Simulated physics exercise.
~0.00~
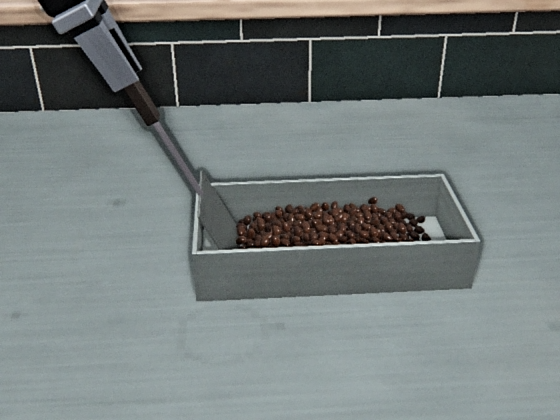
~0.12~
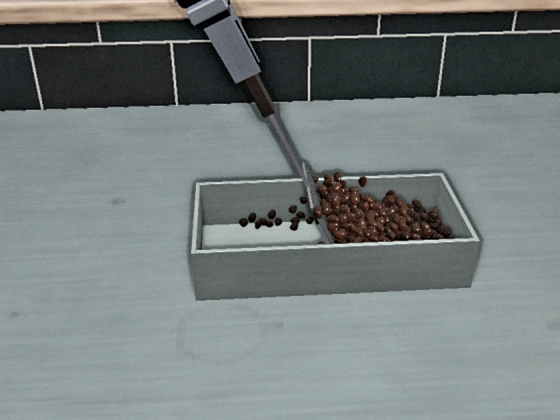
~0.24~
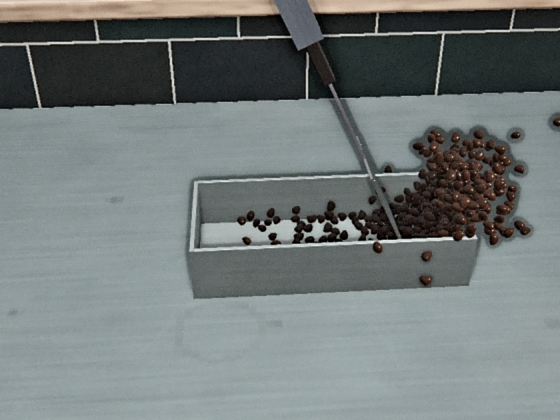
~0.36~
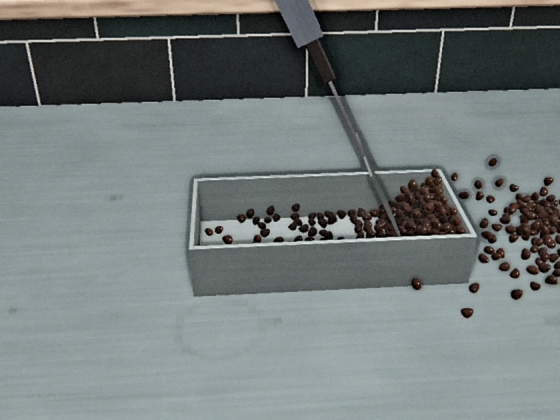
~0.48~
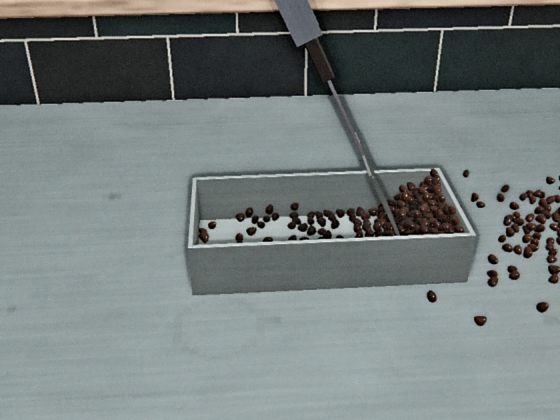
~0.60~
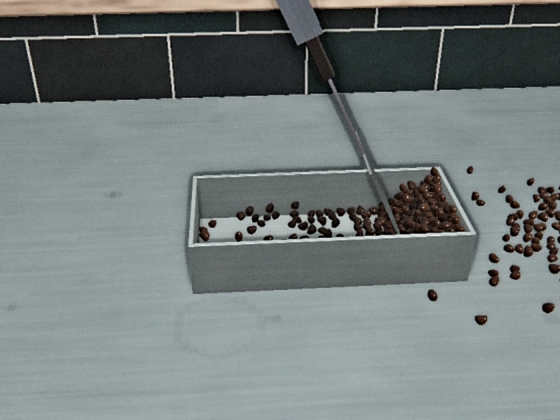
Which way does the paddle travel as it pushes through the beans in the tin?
The paddle travels to the right, from the left end of the tin toward the right end.
The video shows a robot arm sweeping a paddle rightward through a grey tin of brown dried beans, piling them up until many spill over the right end and scatter on the table, while the rest stay in the tin beside the stopped paddle.
